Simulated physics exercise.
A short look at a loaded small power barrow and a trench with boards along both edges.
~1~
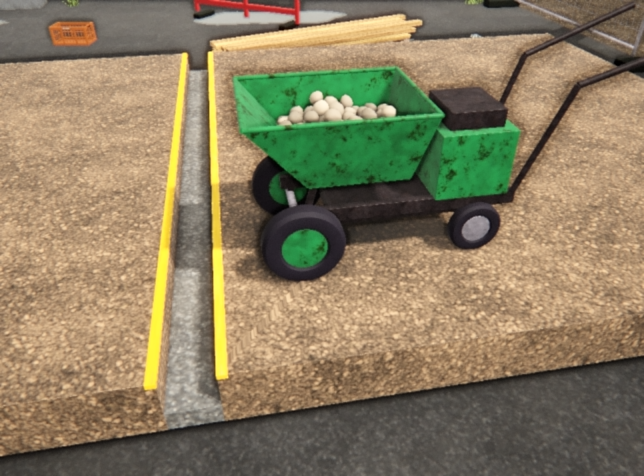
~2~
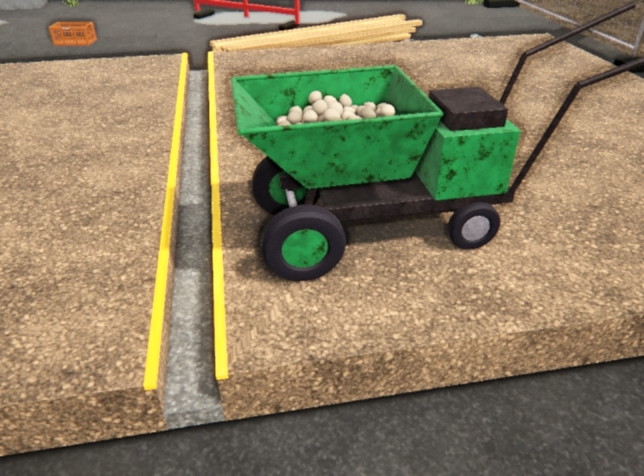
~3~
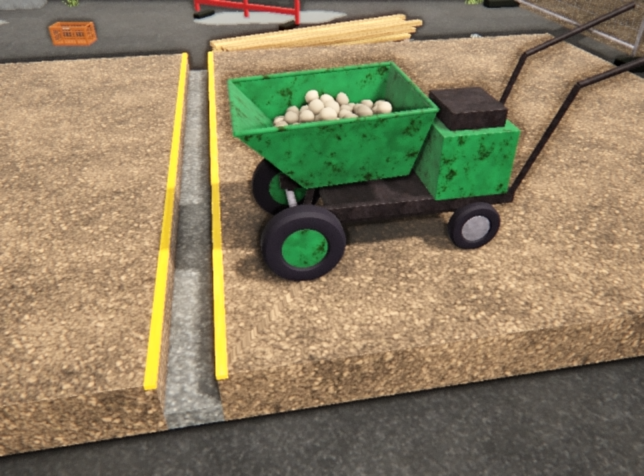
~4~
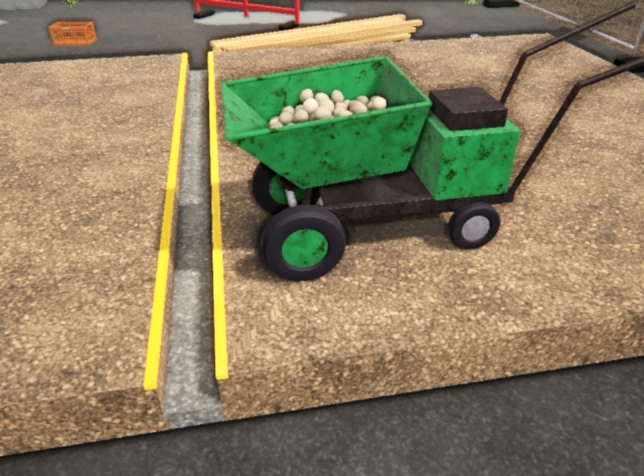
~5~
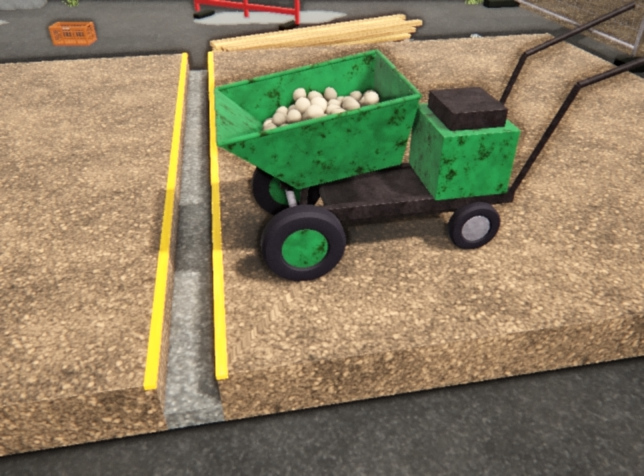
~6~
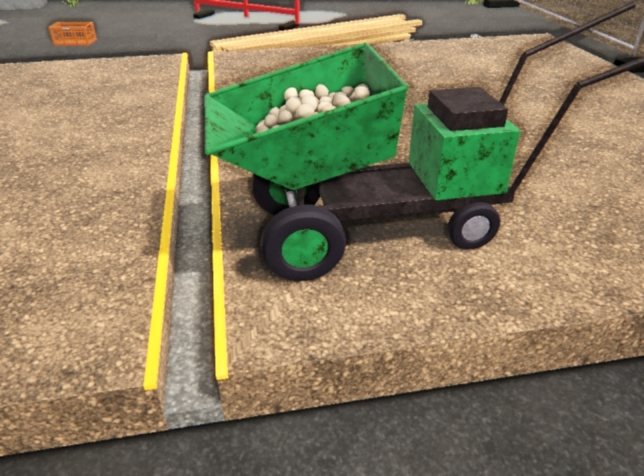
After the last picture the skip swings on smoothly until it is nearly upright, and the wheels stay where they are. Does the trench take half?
The trench ends with under half of it.
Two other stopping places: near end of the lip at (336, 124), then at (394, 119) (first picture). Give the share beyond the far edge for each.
About 0 and 0 per cent.
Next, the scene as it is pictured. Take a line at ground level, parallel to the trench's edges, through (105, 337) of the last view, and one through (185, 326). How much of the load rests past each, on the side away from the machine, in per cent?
About 50 and 80 per cent.
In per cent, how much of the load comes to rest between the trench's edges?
Near 5 %.
Soon after the last picture, skip tipped steeply; all in the skip.
A little later, skip tipped right over; most in the skip; a small part beyond it; a stray few falling.
Later still, skip tipped right over; about a quarter in the skip; a stray few in or heaped over the trench; most beyond it.
At rest, skip tipped right over; about a quarter in the skip; a stray few in or heaped over the trench; most beyond it.
